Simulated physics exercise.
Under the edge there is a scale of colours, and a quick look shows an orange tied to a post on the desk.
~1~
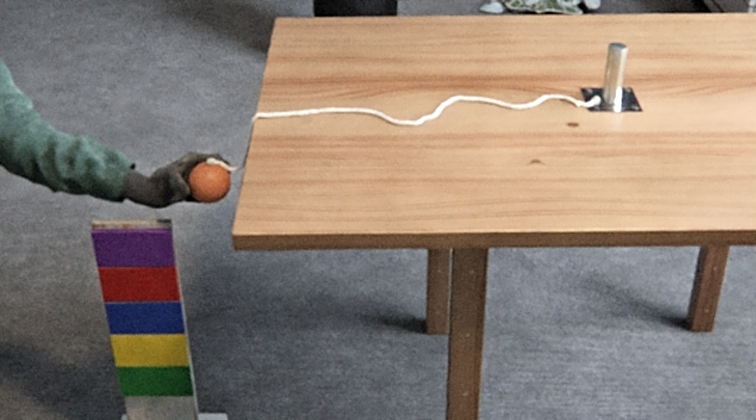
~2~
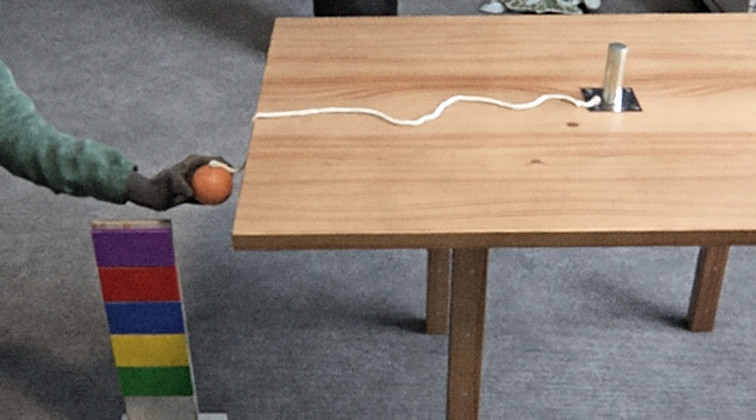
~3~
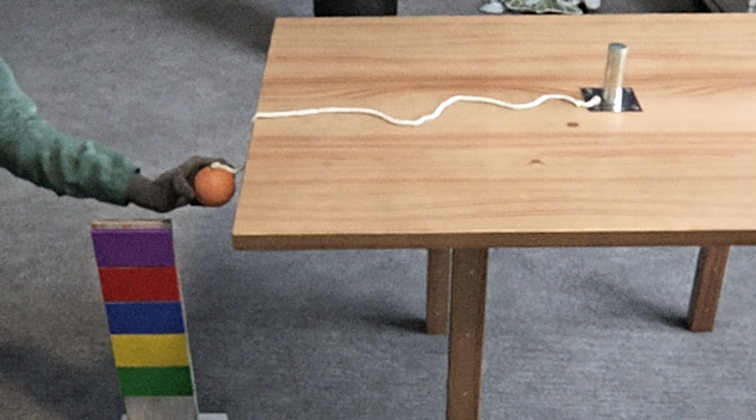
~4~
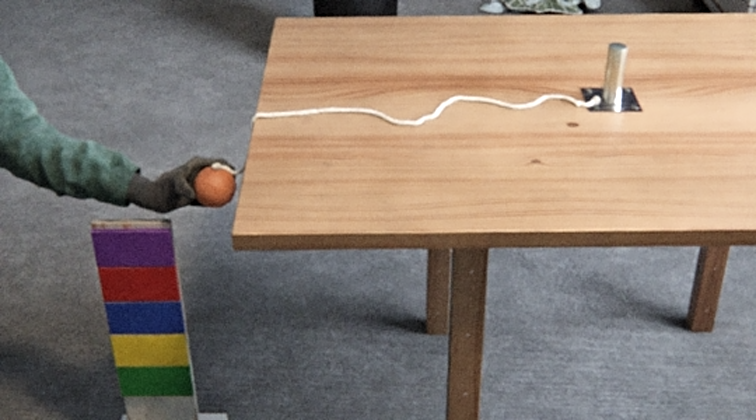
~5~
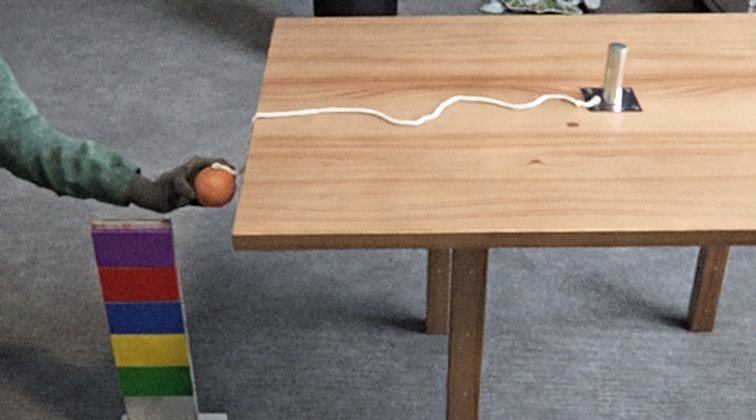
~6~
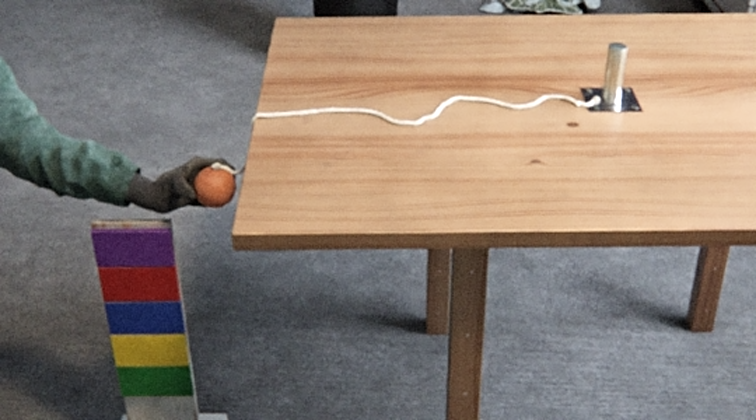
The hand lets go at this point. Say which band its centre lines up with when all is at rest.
It lines up with red.
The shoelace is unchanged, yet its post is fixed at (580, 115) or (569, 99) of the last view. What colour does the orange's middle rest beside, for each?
Case by case: Blue, then blue.
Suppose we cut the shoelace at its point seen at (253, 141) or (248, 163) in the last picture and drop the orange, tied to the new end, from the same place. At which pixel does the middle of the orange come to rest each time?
Pixel positions, in order: (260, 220), (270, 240).
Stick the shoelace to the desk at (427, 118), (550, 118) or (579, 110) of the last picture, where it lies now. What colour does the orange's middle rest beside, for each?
Each in turn comes out as purple, red, red.
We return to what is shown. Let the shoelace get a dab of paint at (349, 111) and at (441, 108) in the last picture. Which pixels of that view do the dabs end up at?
In that view they sit near (275, 117) and near (394, 110).
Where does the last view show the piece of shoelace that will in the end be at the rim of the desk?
Answer: The point at (327, 111).
A little later, orange near (277, 261); level with red.
Next, orange near (257, 275); level with red.
When it is over, orange near (263, 277); level with red. Its centre hangs level with the red band.
